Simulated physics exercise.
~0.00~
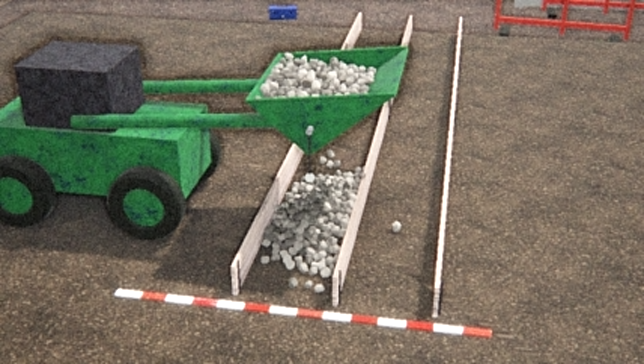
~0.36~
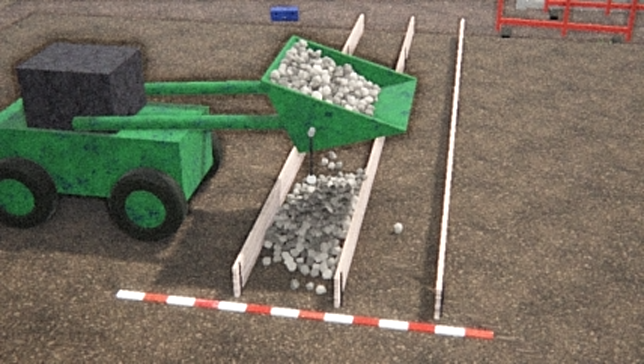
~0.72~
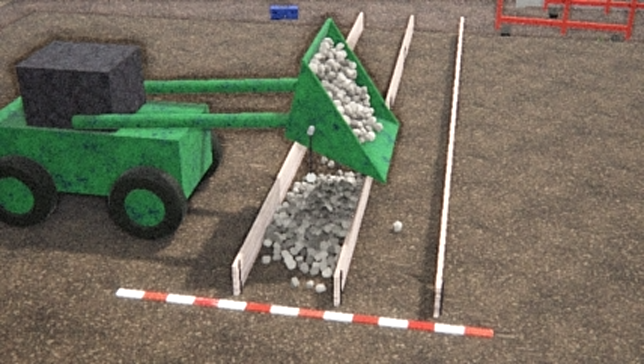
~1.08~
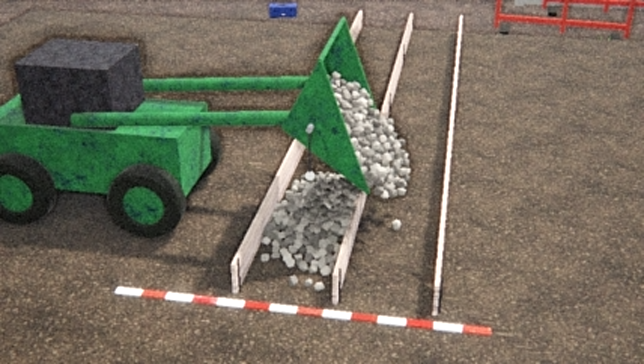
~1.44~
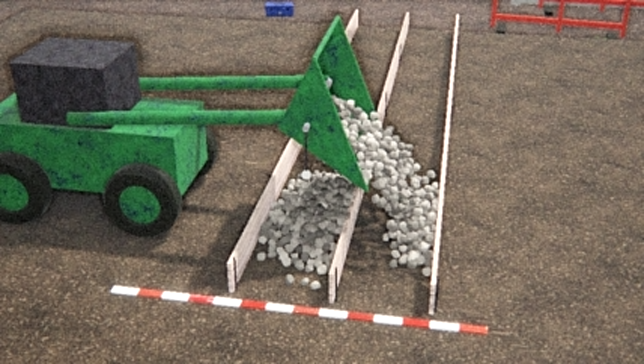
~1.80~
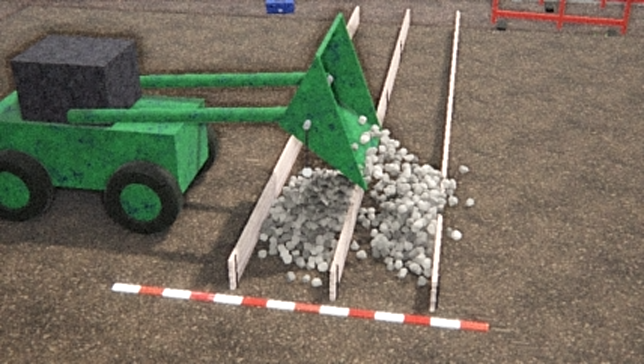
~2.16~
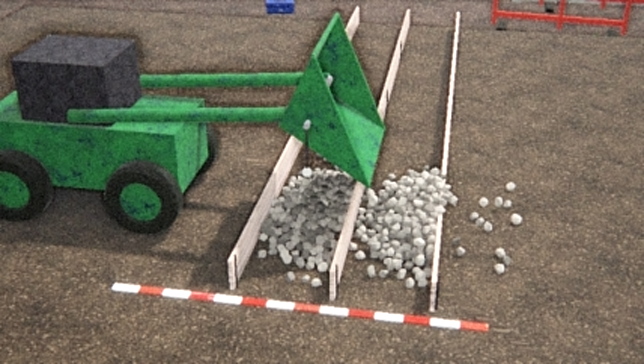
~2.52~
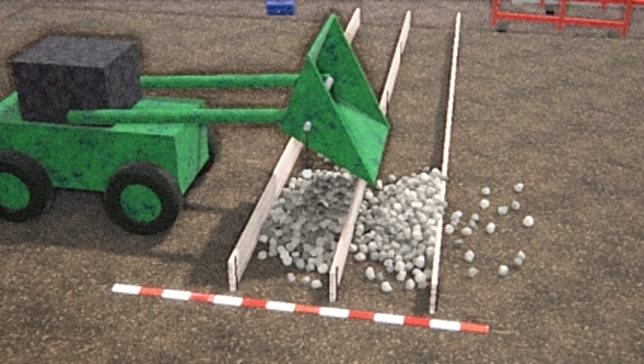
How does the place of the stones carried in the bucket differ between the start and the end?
At the start the stones are heaped in the raised bucket. At the end they lie lower and further right on the ground, mostly between the middle and right boards, with a few beyond the right board.
